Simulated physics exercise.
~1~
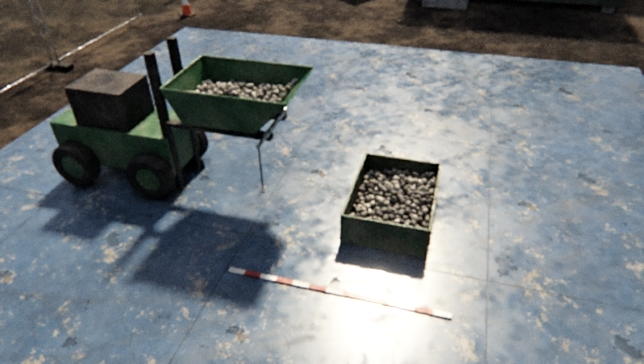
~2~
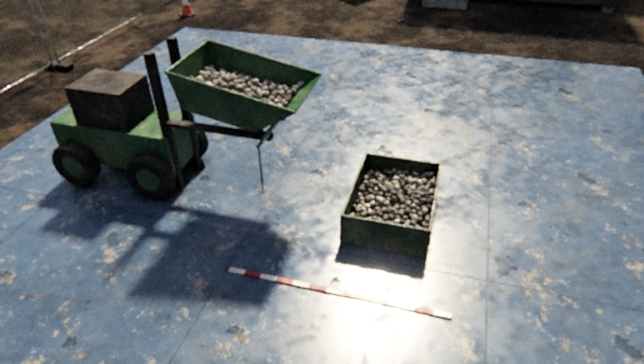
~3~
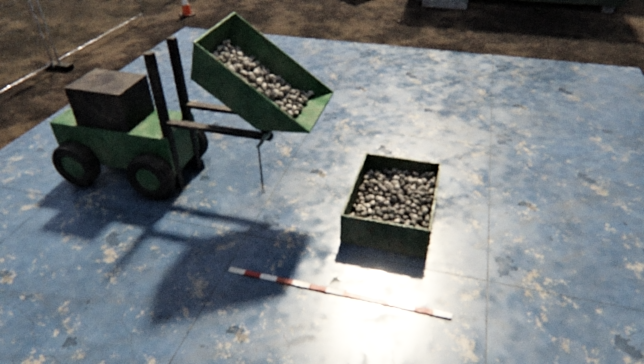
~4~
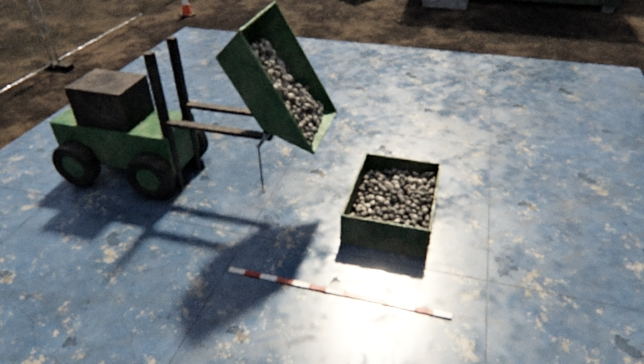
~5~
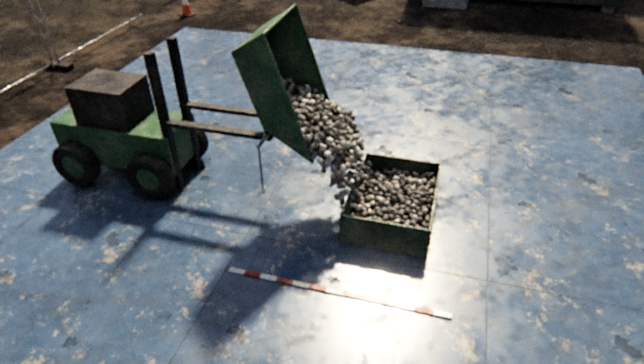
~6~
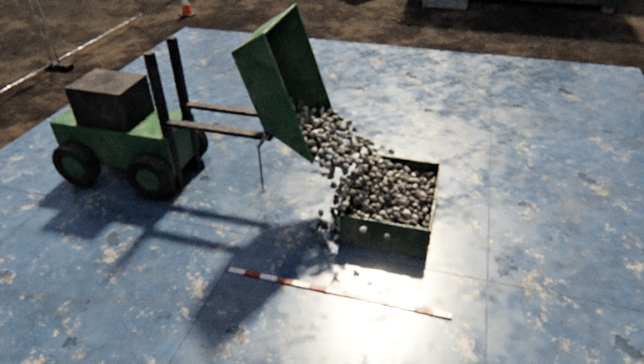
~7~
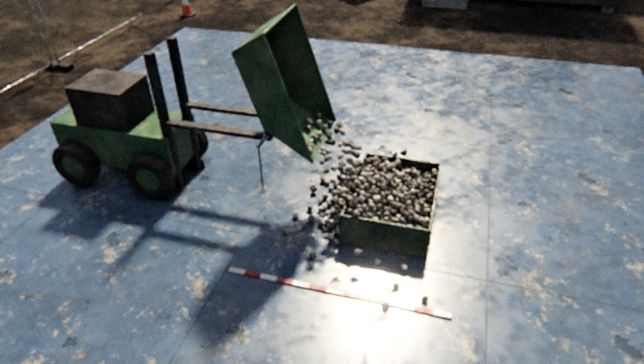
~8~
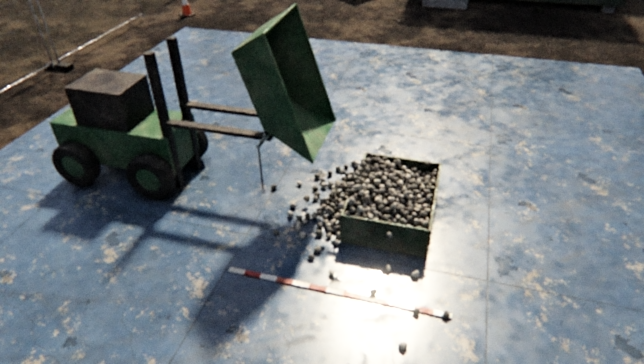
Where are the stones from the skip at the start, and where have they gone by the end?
At the start they lie in the raised skip at the upper left. By the end they are lower and farther right, mostly heaped in the green bin, with some scattered on the floor to its left and in front.
